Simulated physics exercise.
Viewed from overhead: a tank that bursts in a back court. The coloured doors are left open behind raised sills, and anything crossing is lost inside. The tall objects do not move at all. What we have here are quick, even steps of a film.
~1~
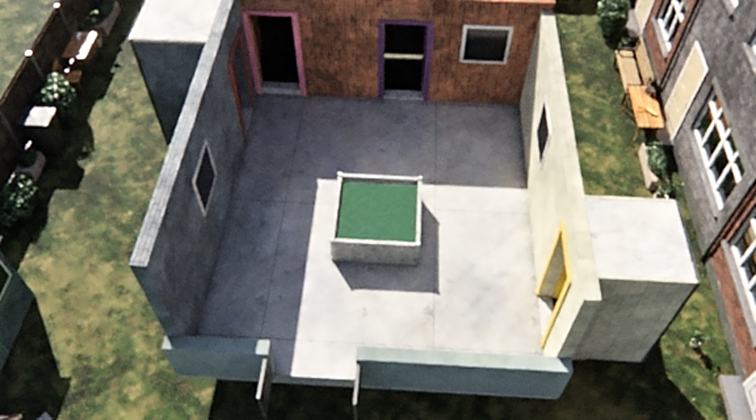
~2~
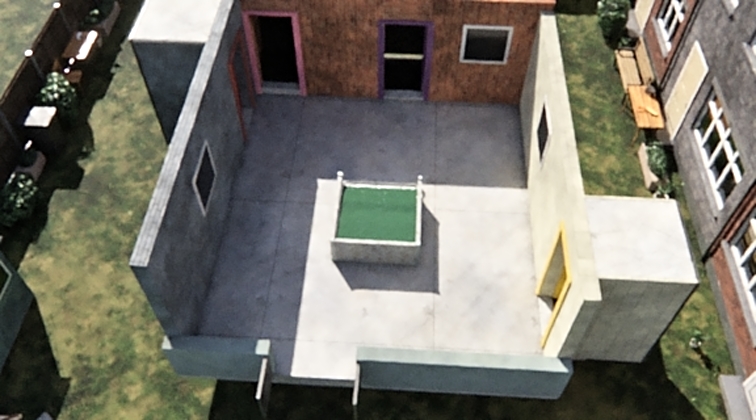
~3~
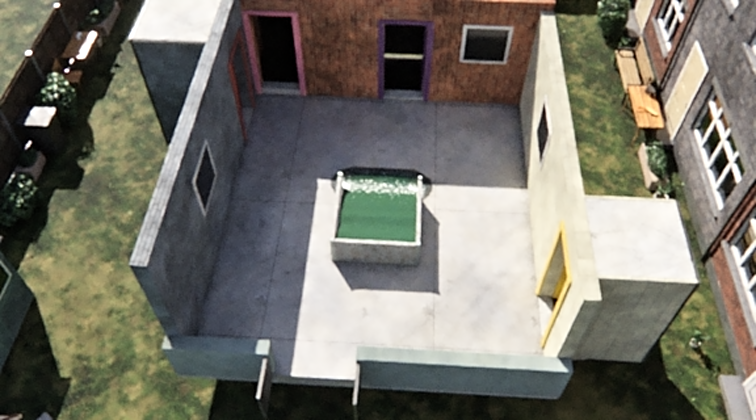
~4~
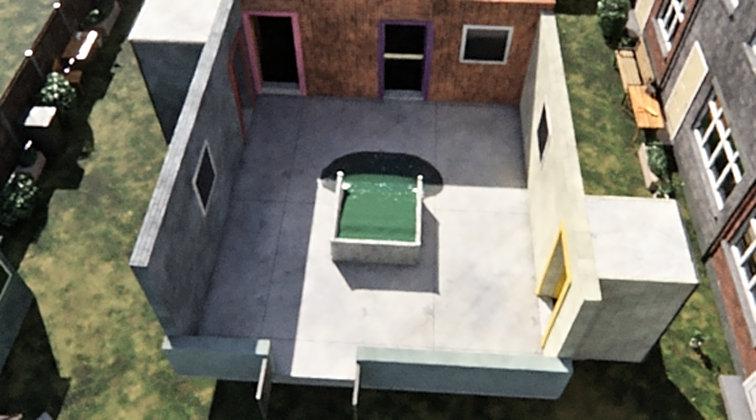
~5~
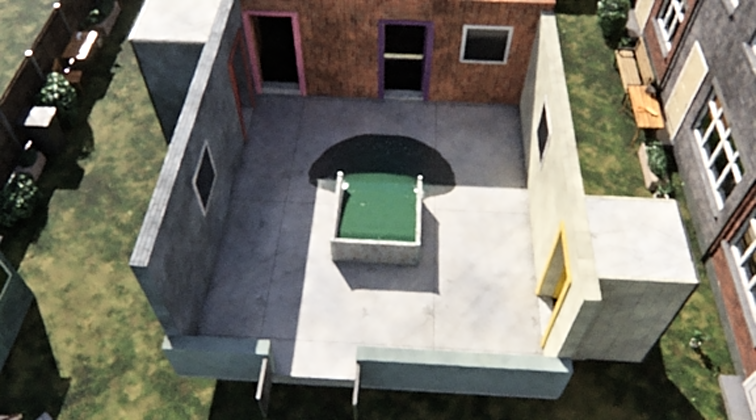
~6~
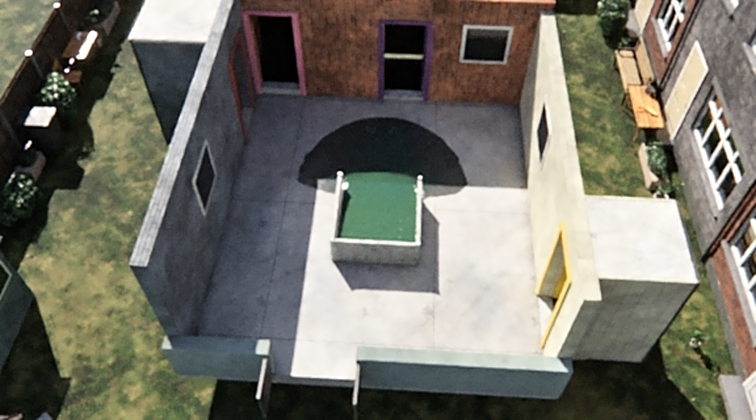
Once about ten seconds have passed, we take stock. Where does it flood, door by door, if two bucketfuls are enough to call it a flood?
At the red door it floods; at the pink door it does not flood; at the yellow door it does not flood; at the purple door it floods.
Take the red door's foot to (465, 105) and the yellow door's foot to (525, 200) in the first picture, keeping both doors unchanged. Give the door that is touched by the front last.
The door marked yellow comes last.
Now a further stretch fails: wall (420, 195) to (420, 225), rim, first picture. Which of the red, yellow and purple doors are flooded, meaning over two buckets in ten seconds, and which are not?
Going door by door, the red one misses the threshold, then the yellow one crosses the threshold, then the purple one misses the threshold.
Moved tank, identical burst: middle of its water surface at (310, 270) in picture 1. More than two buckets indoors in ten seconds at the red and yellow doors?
The red door overshoots the limit, while the yellow door falls short.
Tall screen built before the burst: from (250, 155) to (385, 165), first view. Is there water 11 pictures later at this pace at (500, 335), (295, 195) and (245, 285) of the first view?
Taking the three spots in turn, they are unwetted, inundated and unwetted.
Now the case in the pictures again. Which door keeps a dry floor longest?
Answer - the yellow one.
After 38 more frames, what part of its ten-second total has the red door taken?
Estimate: Some 95 per cent.
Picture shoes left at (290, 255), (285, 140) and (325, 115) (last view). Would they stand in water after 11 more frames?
Result, as listed: Not wetted / wetted / wetted.
A moment on, water covers 25 % of the floor; the red door not reached, the pink door not reached, the yellow door not reached, the purple door over two buckets in.
Next, water covers 35 % of the floor; the red door not reached, the pink door wet at the sill, nothing in, the yellow door not reached, the purple door far over two buckets in.
Then, water covers 35 % of the floor; the red door under two buckets in, the pink door under two buckets in, the yellow door not reached, the purple door far over two buckets in.
Later, water covers 65 % of the floor; the red door over two buckets in, the pink door under two buckets in, the yellow door wet at the sill, nothing in, the purple door far over two buckets in.
In the end, water covers 95 % of the floor; the red door over two buckets in, the pink door under two buckets in, the yellow door wet at the sill, nothing in, the purple door far over two buckets in.
